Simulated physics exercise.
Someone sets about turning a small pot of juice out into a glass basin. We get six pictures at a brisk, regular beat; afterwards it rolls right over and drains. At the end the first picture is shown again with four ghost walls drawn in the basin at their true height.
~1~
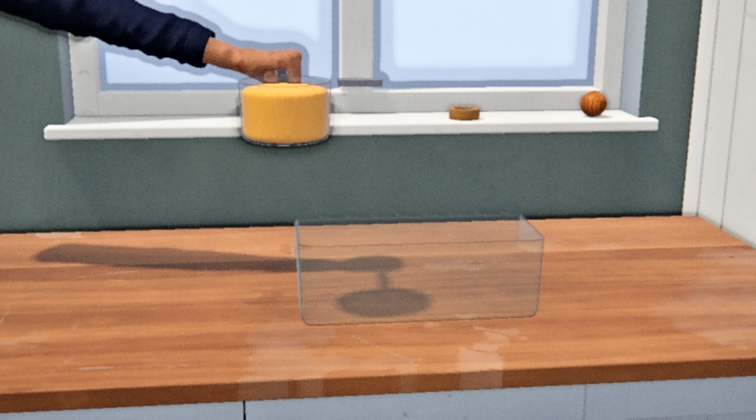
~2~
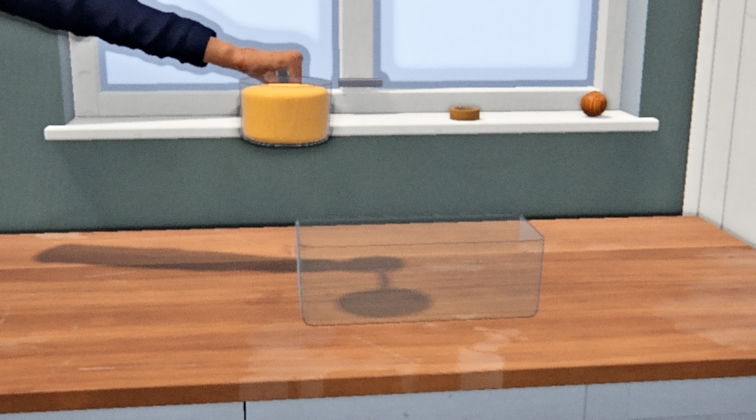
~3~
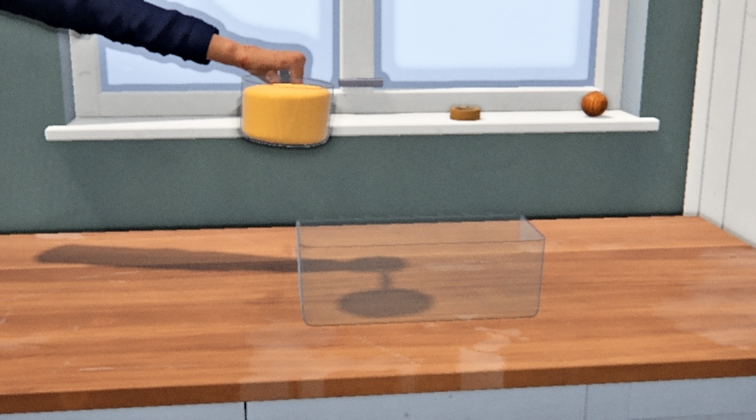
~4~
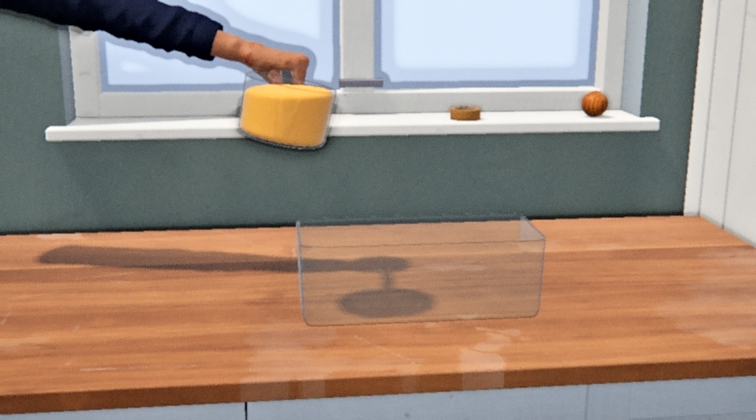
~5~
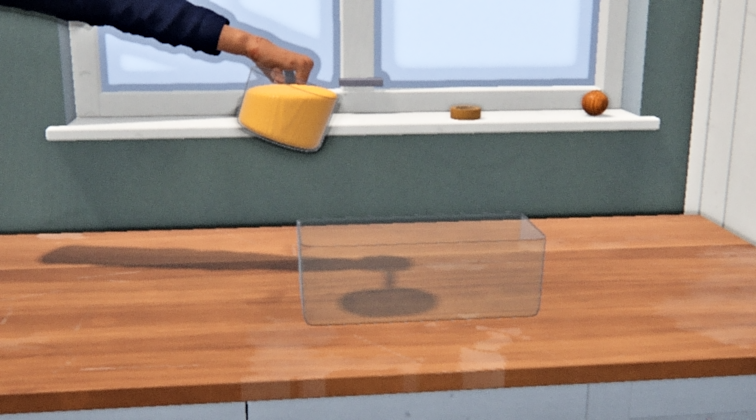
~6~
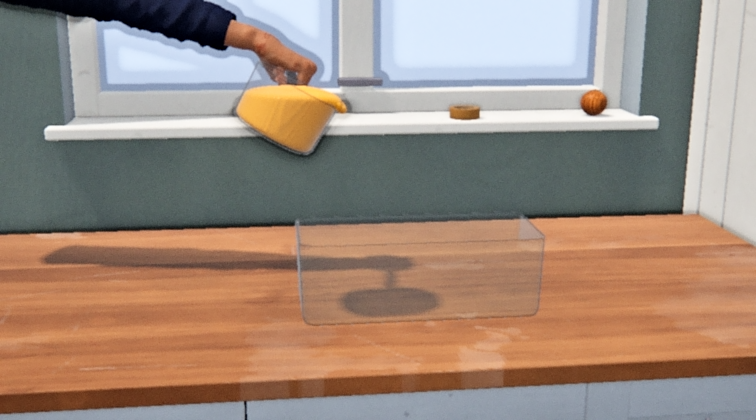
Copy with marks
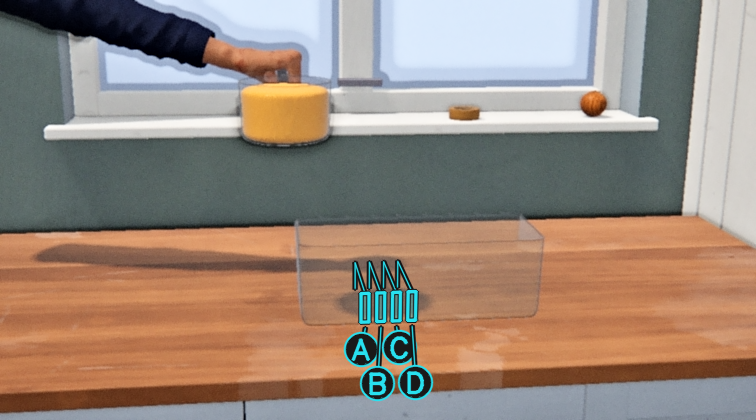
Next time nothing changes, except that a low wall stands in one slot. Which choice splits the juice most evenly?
Position C.
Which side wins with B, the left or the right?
The right one.
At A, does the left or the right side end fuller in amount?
The right one.
On the marked copy, A at (365, 327); B at (381, 327); C at (396, 326); D at (412, 325).
If A is chosen, about 9 % ends left of the wall and 90 % right of it.
If B is chosen, about 23 % ends left of the wall and 76 % right of it.
If C is chosen, about 47 % ends left of the wall and 52 % right of it.
If D is chosen, about 79 % ends left of the wall and 19 % right of it.
